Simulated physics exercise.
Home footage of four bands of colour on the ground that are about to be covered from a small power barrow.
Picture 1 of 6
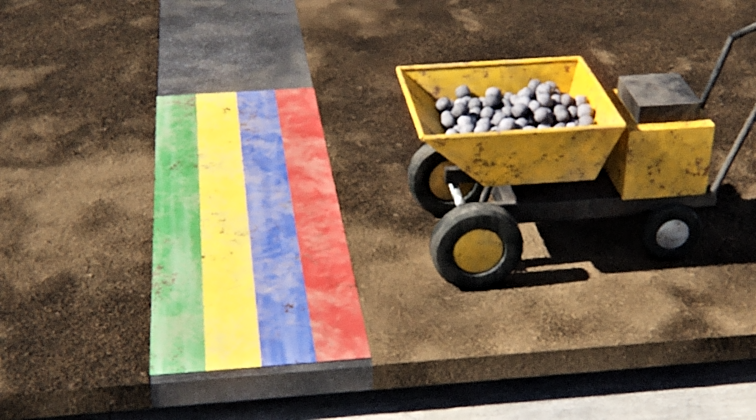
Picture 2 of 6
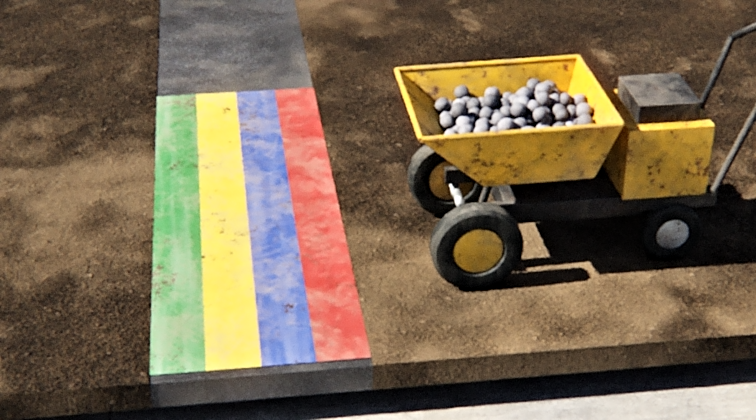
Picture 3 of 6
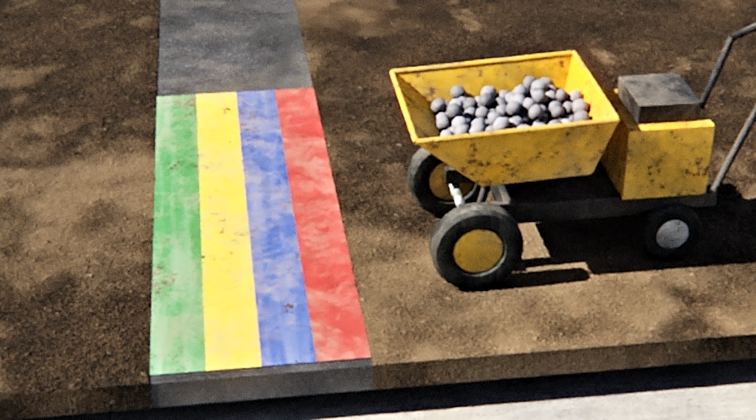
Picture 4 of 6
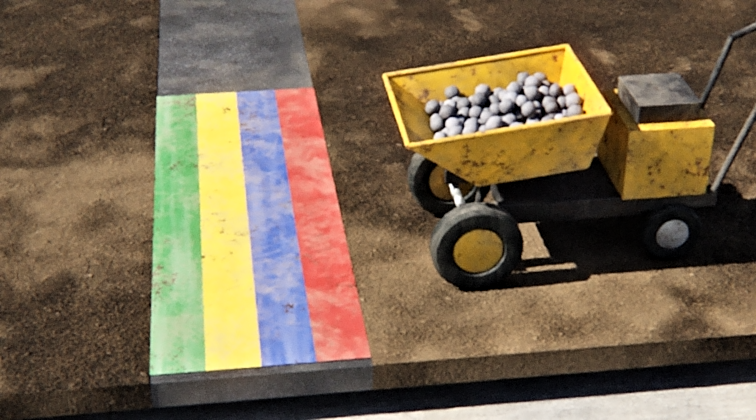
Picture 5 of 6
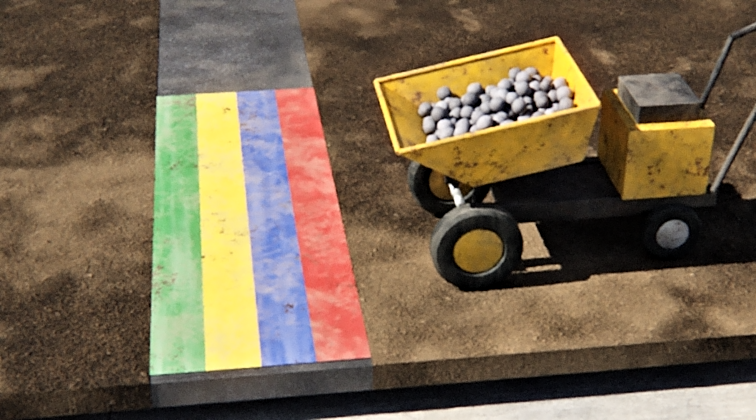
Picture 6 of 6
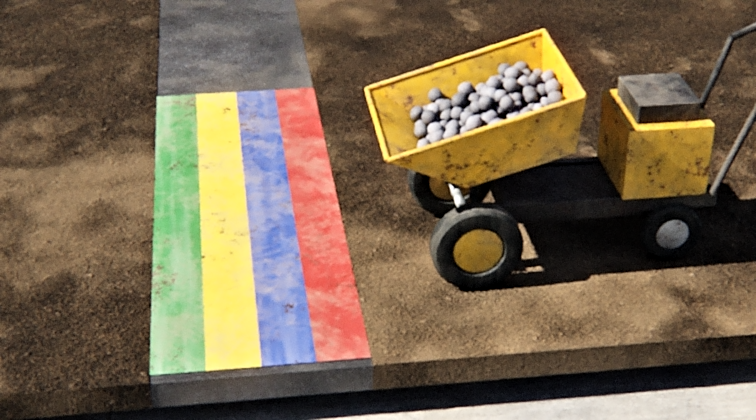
The yellow skip of grey cobbles tilts gradually left toward the striped coloured bands.
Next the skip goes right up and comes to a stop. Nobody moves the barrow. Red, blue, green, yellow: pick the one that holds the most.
Pick: Blue.
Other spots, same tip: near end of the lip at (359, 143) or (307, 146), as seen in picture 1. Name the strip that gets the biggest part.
First: The yellow strip; second: That green strip.
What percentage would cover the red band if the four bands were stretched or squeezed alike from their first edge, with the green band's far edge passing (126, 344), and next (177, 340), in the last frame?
30 and 20 in a hundred.
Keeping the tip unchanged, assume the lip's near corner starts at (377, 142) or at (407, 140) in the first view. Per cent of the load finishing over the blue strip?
First spot: About 30 percent; second spot: About 40 percent.
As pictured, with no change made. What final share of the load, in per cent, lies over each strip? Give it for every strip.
In per cent, red strip 20, blue strip 35, yellow strip 15 and green strip 5.
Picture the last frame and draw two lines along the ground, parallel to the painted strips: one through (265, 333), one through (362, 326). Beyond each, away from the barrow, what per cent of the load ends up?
30 % and 80 %, in that order.
Soon, skip tipped steeply; all in the skip.
A while on, skip tipped right over; most in the skip; a small part over the red strip; a small part over the blue strip.
Towards the end, skip tipped right over; about a quarter in the skip; about a quarter over the red strip; about a third over the blue strip; a small part over the yellow strip; a small part over the green strip; a stray few off the paint.
Finally, skip tipped right over; about a quarter in the skip; about a quarter over the red strip; about a third over the blue strip; a small part over the yellow strip; a small part over the green strip; a stray few off the paint.
